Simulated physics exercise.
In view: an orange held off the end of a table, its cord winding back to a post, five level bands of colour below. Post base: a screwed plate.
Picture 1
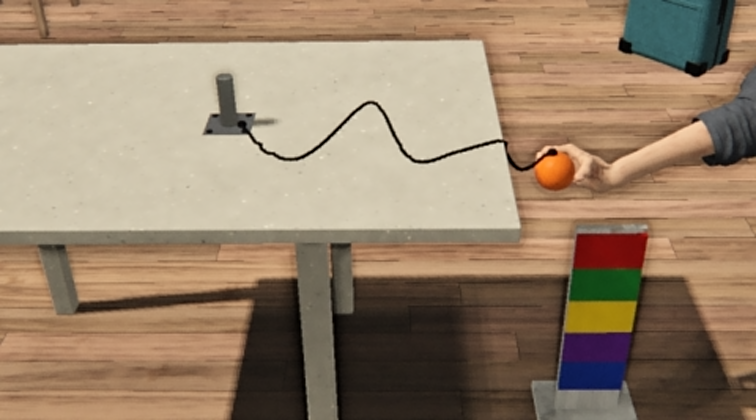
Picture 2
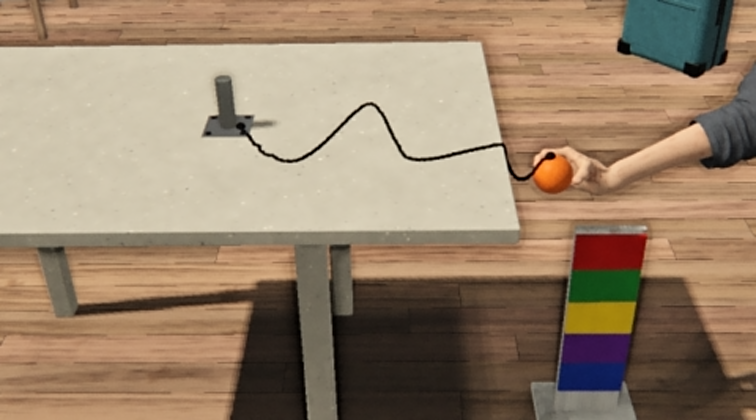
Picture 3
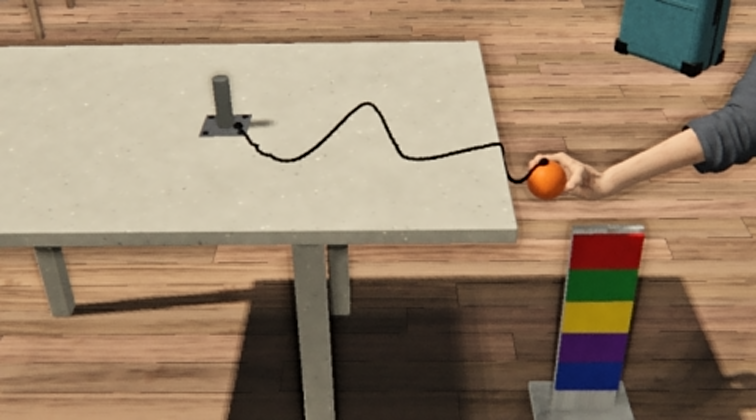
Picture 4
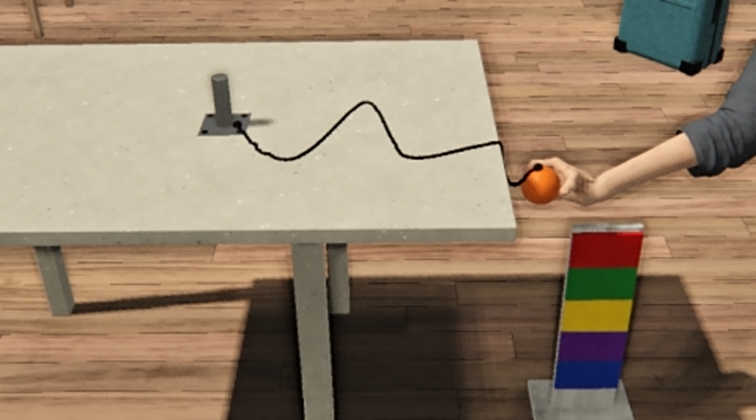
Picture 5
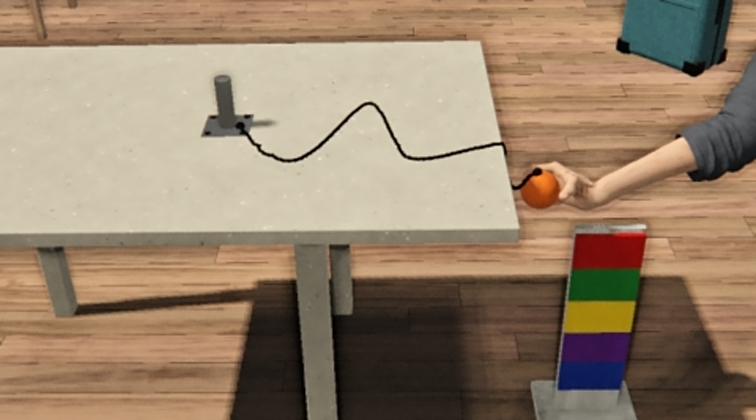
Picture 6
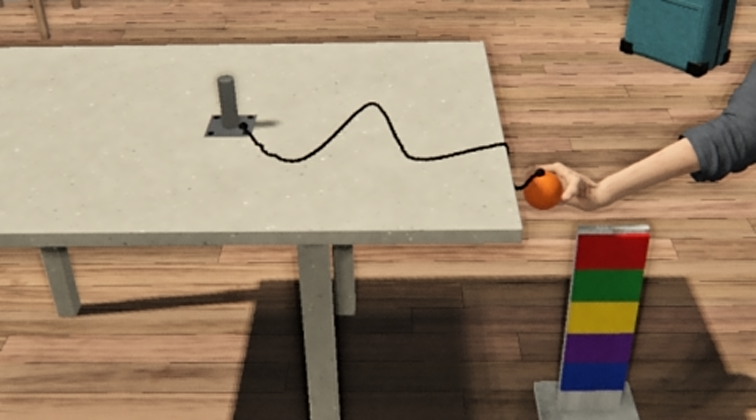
A room with a wooden plank floor is seen from above, looking down on a pale table. A black cord winds across the tabletop from a grey post on a screwed plate to an orange held by a hand off the right end, above a stand banded red, green, yellow, purple and blue, with a teal case behind. The hand lowers the orange slightly, drifting a little left, while the view shifts faintly.
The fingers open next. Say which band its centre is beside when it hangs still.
Its centre is beside the blue band.
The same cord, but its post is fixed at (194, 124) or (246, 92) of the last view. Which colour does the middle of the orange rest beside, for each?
In turn, purple and then blue.
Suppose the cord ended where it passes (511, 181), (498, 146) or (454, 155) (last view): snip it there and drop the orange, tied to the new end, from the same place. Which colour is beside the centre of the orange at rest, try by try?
One at a time, the answers are: Purple; yellow; green.
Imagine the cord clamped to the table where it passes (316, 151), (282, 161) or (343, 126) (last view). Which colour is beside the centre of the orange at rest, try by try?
First try purple, second try purple, third try yellow.
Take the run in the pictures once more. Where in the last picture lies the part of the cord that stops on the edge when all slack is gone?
The spot located at (382, 111) in the last picture.
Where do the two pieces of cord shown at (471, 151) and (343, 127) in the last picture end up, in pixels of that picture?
(492, 268) and (425, 127).
A little later, orange near (457, 360); level with blue.
Next, orange near (506, 363); level with blue.
When it is over, orange near (478, 369); level with blue. The cord holds its middle at blue.
